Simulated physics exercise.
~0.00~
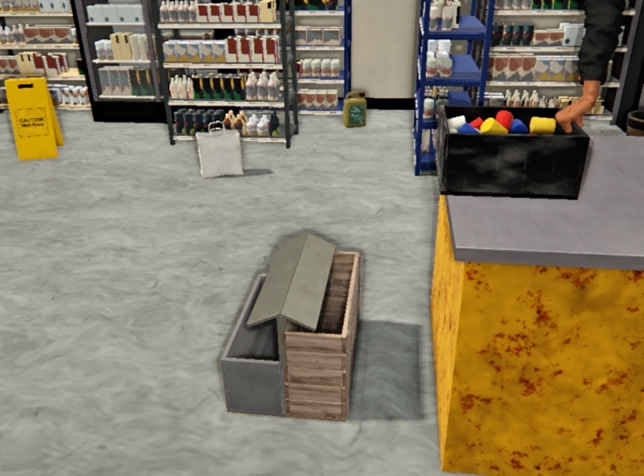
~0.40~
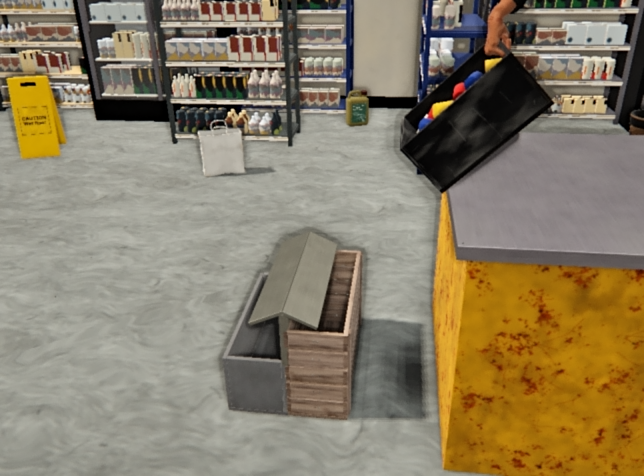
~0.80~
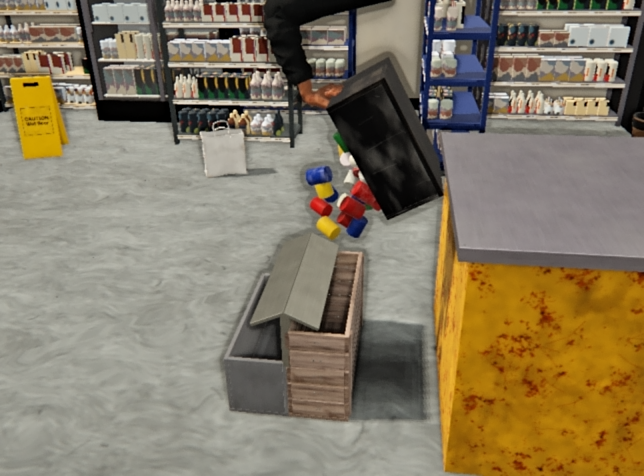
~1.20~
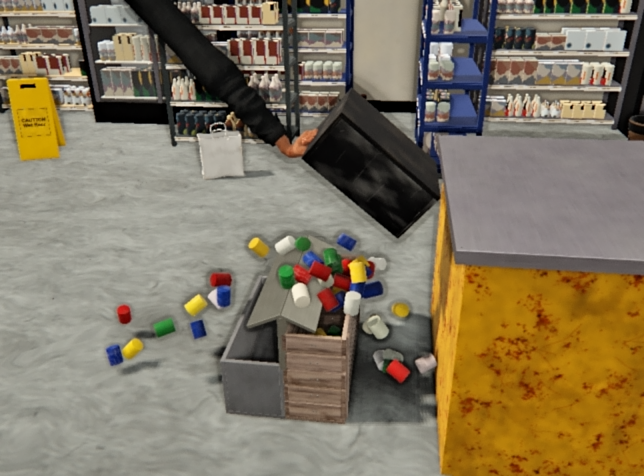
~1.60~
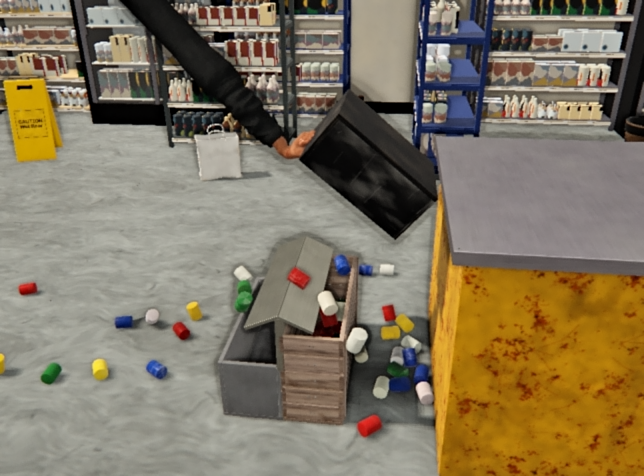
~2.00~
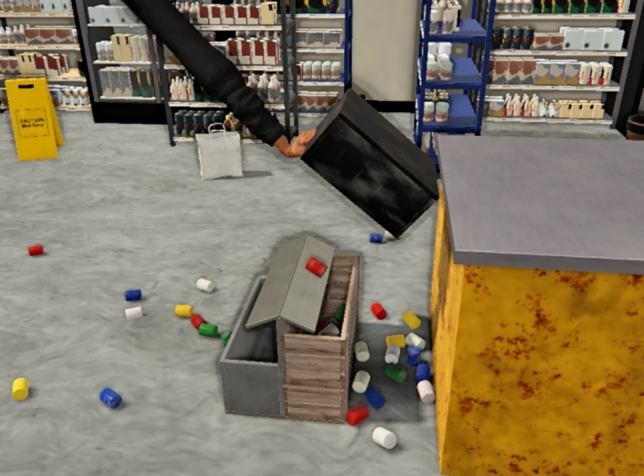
A black tote full of colourful jars sits on the end of a rusty yellow bench in a shop, with a hand gripping it. The hand tips the tote over the left edge, above a wooden tub and a grey box split by a sloping ridge. As it swings further over, the jars pour out in a tumbling cluster. They strike the ridge and tub and scatter both ways while the arm holds the tote upside down. Some land in the wooden tub, many settle beside the bench, others roll across the floor to the left, and a red one rests on the ridge.
